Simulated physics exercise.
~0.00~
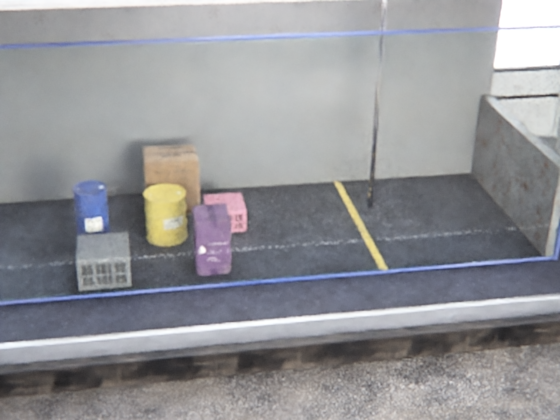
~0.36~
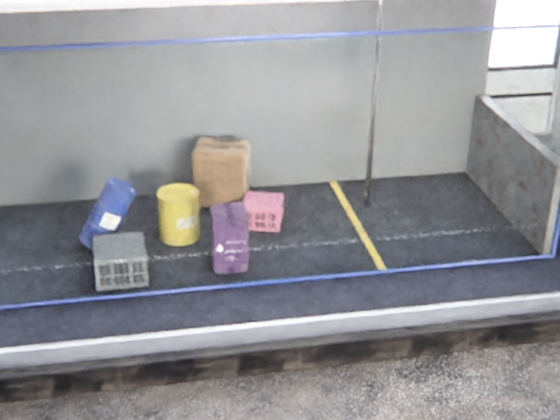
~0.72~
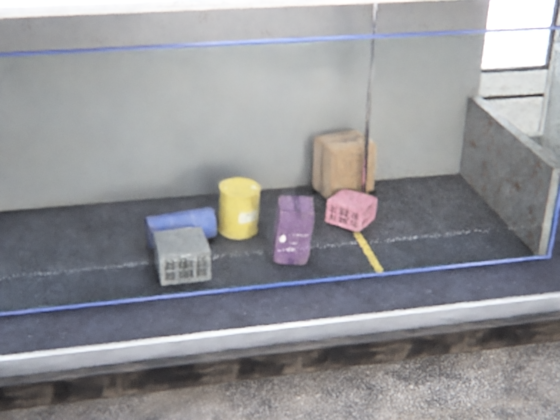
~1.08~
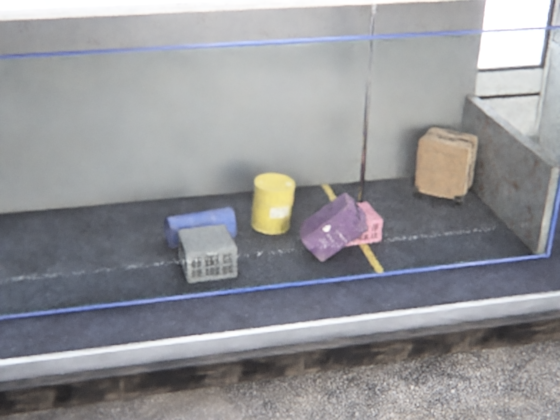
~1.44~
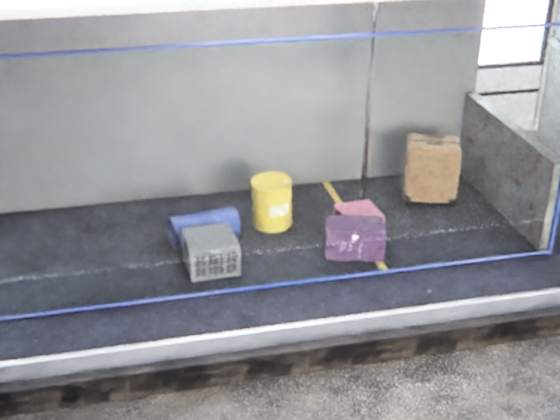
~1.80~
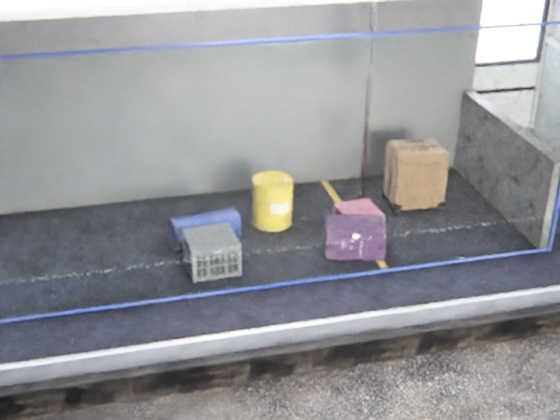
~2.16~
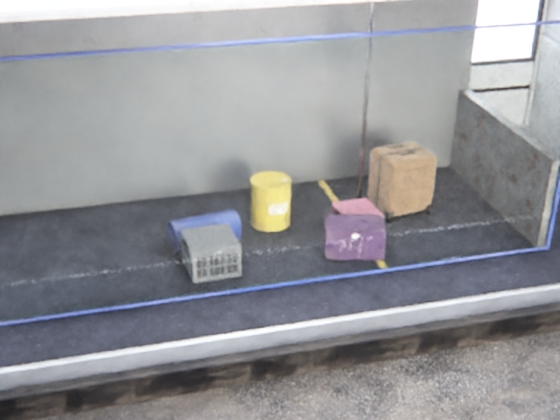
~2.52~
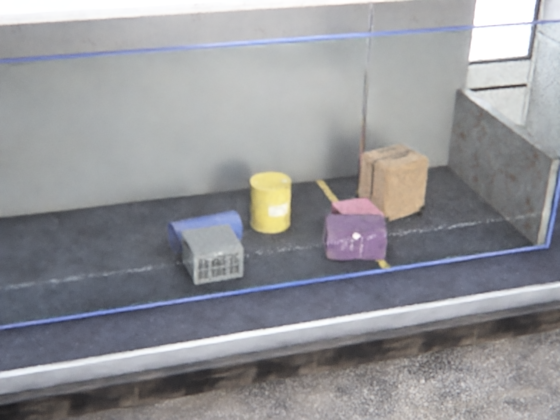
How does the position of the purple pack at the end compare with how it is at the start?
The purple pack stands upright at the start, but at the end it is lying on its side.
